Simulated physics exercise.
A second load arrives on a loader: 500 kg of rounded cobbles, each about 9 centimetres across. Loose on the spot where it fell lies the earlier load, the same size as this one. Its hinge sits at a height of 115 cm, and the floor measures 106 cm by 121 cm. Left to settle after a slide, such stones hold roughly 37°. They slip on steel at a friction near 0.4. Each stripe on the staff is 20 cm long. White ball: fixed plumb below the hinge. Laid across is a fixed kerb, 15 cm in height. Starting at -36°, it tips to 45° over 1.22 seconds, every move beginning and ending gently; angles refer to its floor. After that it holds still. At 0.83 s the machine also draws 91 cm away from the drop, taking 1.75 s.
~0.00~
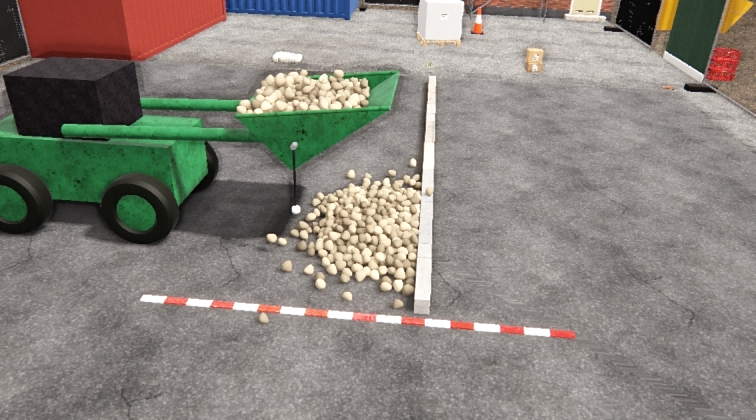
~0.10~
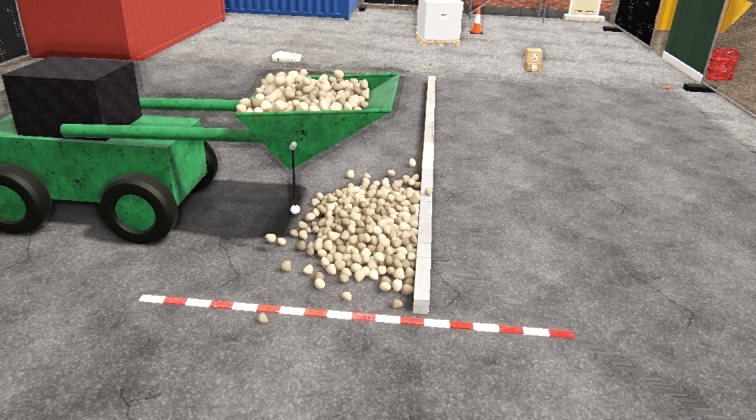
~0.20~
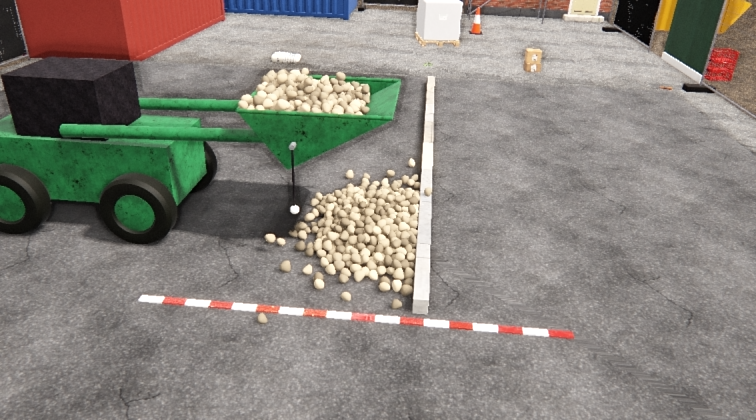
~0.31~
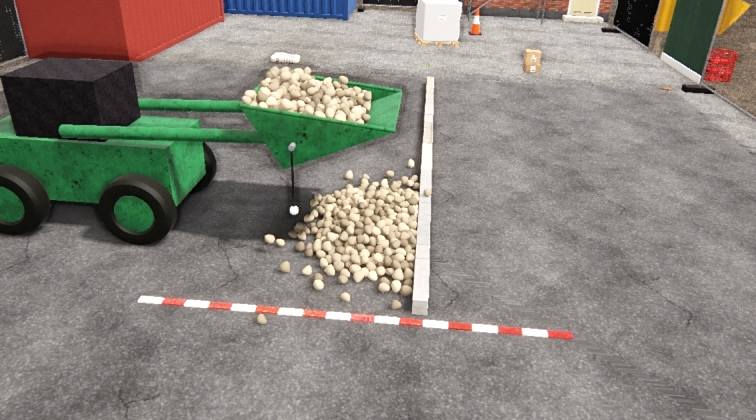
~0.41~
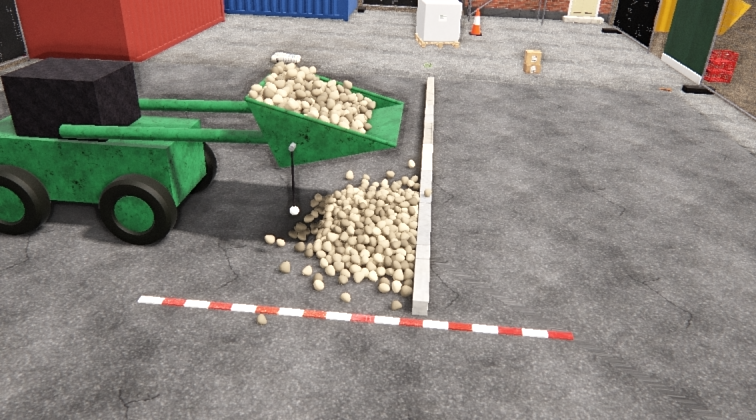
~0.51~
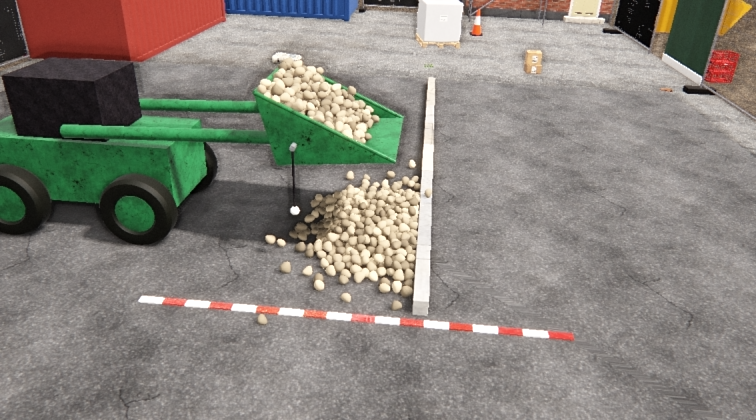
A green wheeled machine with a dark block on top stands at the left of a grey paved yard, seen from above at an angle, with red and blue containers behind. Its raised green bucket holds pale stones above a loose heap against a light kerb, near a red-and-white staff. The bucket slowly tilts, its right lip lowering as the stones shift slightly, while the view stays still.
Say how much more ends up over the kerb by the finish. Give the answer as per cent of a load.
Some 6 per cent is added.
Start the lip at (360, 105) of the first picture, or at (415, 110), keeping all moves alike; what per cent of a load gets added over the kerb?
First place: Roughly 0 %; second place: Roughly 20 %.
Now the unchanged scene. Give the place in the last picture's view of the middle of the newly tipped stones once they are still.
Near (365, 214).
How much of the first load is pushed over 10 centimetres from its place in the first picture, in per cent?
Close to 10 in a hundred of them.
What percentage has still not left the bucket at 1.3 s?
Around 40 in a hundred.
After 0.9 s the floor is at 33°; in per cent of one load, 99 in the bucket, 102 on this side of the kerb; the foremost stones are at (416, 218).
After 1.3 s the floor is at 45°; in per cent of one load, 38 in the bucket, 162 on this side of the kerb; the foremost stones are at (419, 216).
After 3.0 s the floor is at 45°; in per cent of one load, 0 in the bucket, 194 on this side of the kerb, 6 over the kerb; the foremost stones are at (506, 236).
After 5.8 s the floor is at 45°; in per cent of one load, 0 in the bucket, 194 on this side of the kerb, 6 over the kerb; the foremost stones are at (506, 236). Net gain over the kerb, 6.
